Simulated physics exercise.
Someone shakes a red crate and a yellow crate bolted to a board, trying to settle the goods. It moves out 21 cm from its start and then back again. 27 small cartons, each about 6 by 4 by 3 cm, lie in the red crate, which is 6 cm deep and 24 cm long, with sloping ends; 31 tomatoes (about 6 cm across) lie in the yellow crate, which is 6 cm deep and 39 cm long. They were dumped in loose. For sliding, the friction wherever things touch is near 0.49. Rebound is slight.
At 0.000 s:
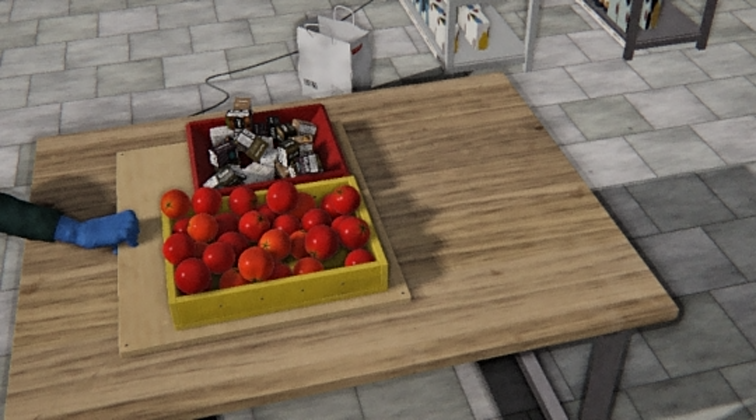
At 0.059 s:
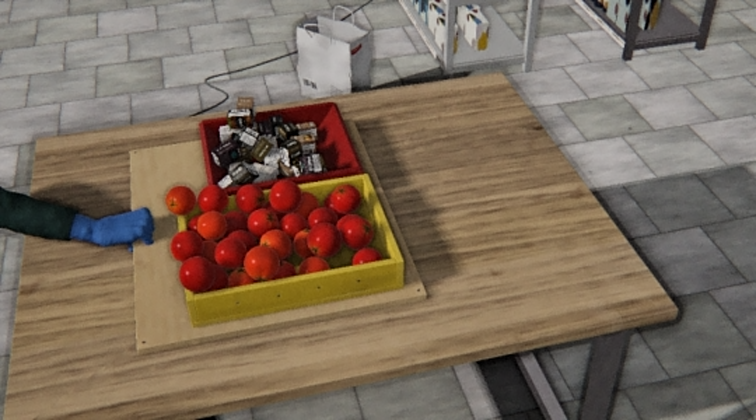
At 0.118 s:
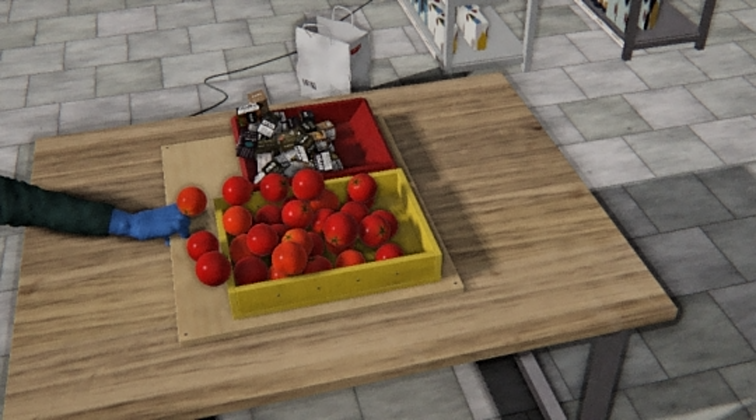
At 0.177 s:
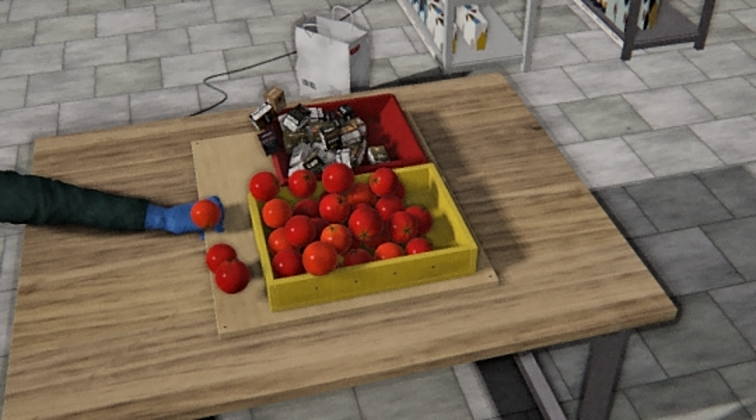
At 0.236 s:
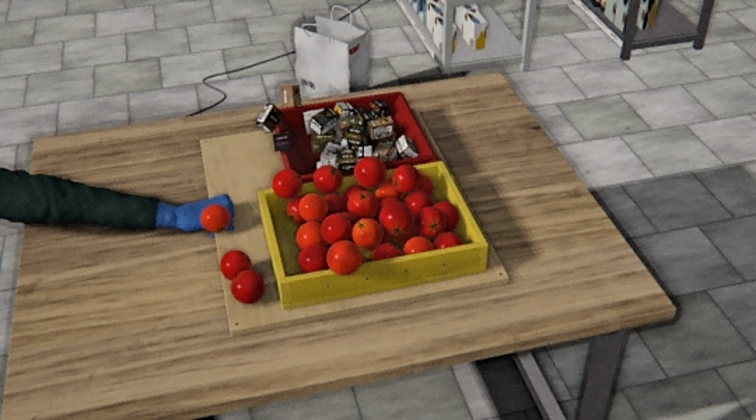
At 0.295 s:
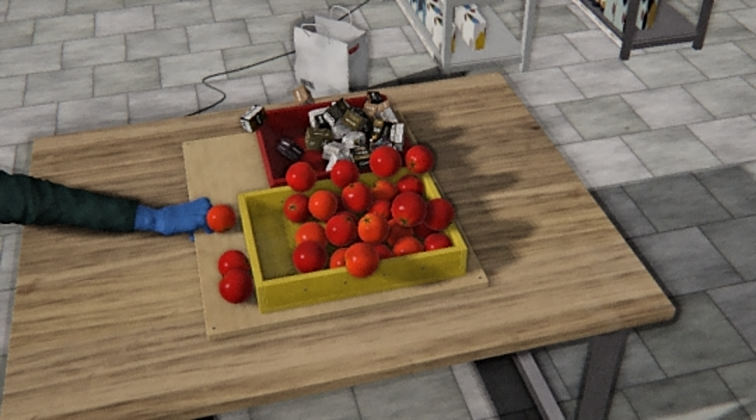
A board carrying a yellow crate of tomatoes and a red crate of small cartons slid right beside a blue-gloved hand, a few tomatoes dropping out on the left, then moved back left slightly.
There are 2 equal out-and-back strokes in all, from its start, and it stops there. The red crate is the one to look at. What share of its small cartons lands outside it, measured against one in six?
The share is above one in six.
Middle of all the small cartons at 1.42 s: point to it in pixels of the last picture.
(263, 164).
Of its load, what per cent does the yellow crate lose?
Yellow crate: 40%.
After 0.47 s, 5 of 27 out of the red crate and 9 of 31 out of the yellow crate.
After 0.70 s, 6 of 27 out of the red crate and 11 of 31 out of the yellow crate.
After 1.01 s, 8 of 27 out of the red crate and 12 of 31 out of the yellow crate.
Outcome (at 1.42 s), 8 of 27 out of the red crate and 12 of 31 out of the yellow crate. Asked share, 8 of 27, 30 per cent.
